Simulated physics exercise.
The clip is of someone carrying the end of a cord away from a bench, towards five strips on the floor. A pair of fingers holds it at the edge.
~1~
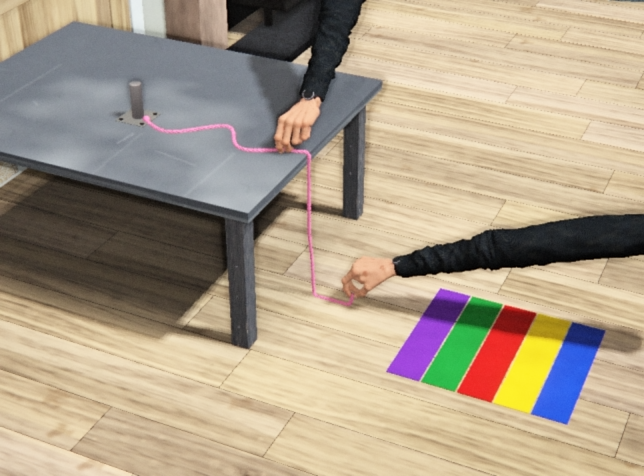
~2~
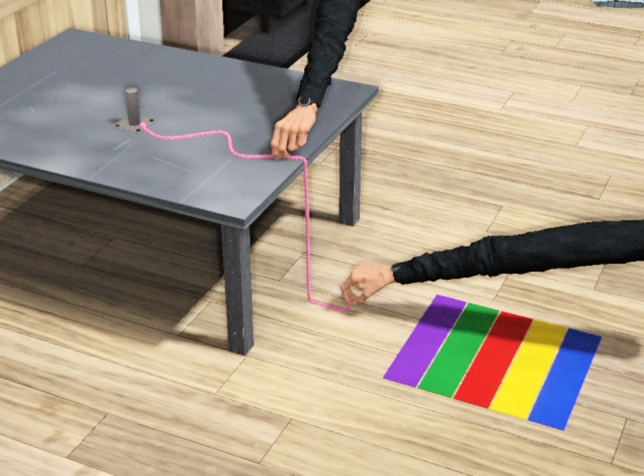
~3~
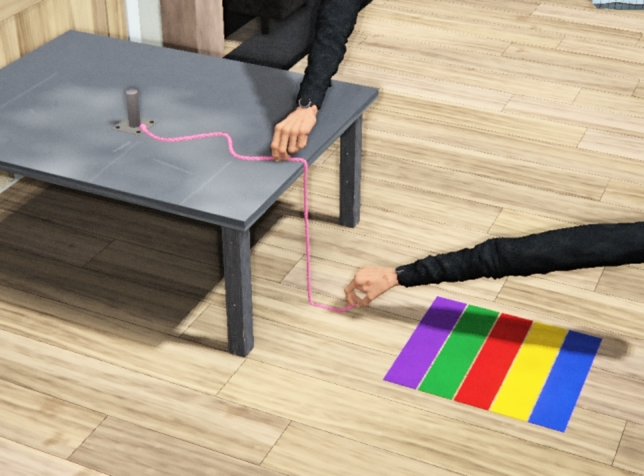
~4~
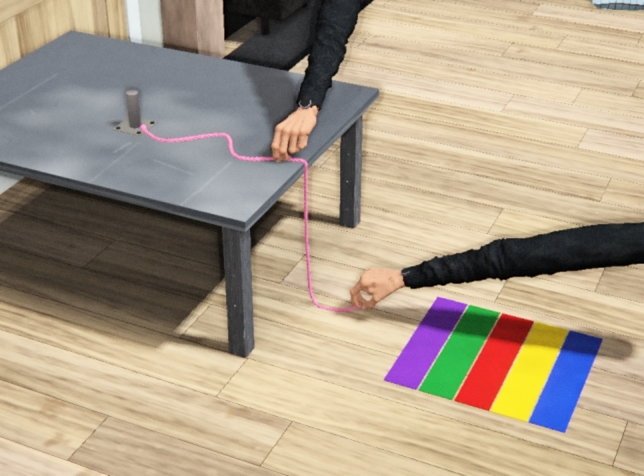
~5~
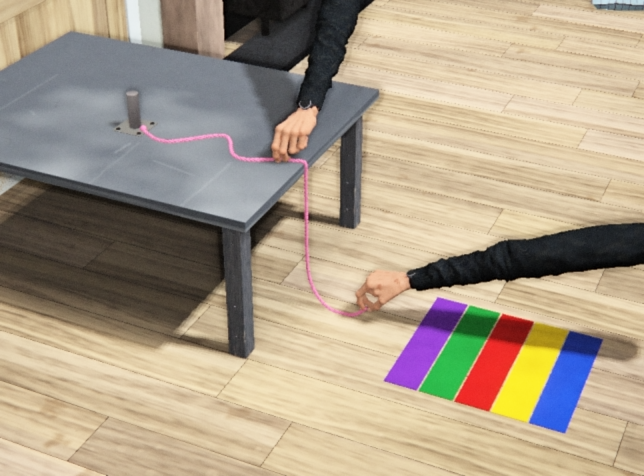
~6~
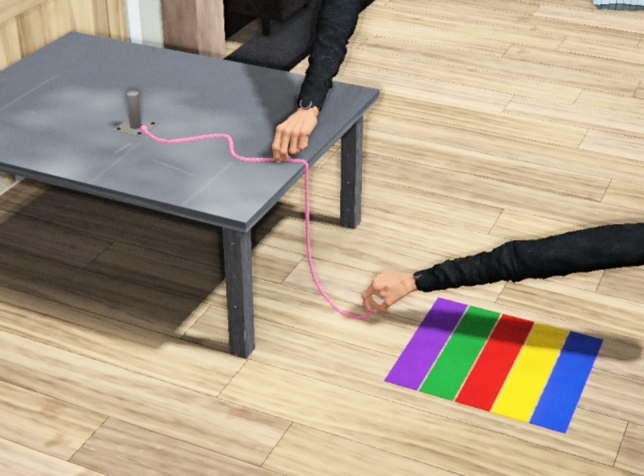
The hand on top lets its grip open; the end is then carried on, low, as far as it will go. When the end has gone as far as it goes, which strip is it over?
It is over the red strip.
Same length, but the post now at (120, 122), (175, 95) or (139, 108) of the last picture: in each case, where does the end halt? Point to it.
The first try gives about (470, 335), the second about (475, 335) and the third about (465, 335).
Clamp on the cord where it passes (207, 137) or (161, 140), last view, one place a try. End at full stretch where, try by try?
About (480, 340) and (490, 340).
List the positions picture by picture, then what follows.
The first picture shows end (352, 294); purple (413, 360); green (447, 370); red (483, 380); yellow (519, 390); blue (556, 401).
The second picture shows end (351, 301); cord through (157, 136) (222, 133) (255, 157) (305, 178) (307, 236) (309, 296).
The third picture shows end (355, 304).
The fourth picture shows end (361, 306); cord through (158, 139) (222, 135) (255, 159) (306, 180) (306, 238) (312, 298).
The fifth picture shows end (367, 308).
The sixth picture shows end (372, 309); cord through (158, 140) (223, 136) (256, 160) (306, 181) (308, 239) (327, 298).
A little later, end near (442, 328); over purple.
Next, end near (477, 337); over green.
When it is tight, end near (498, 343); over red. It gets as far as the red strip.
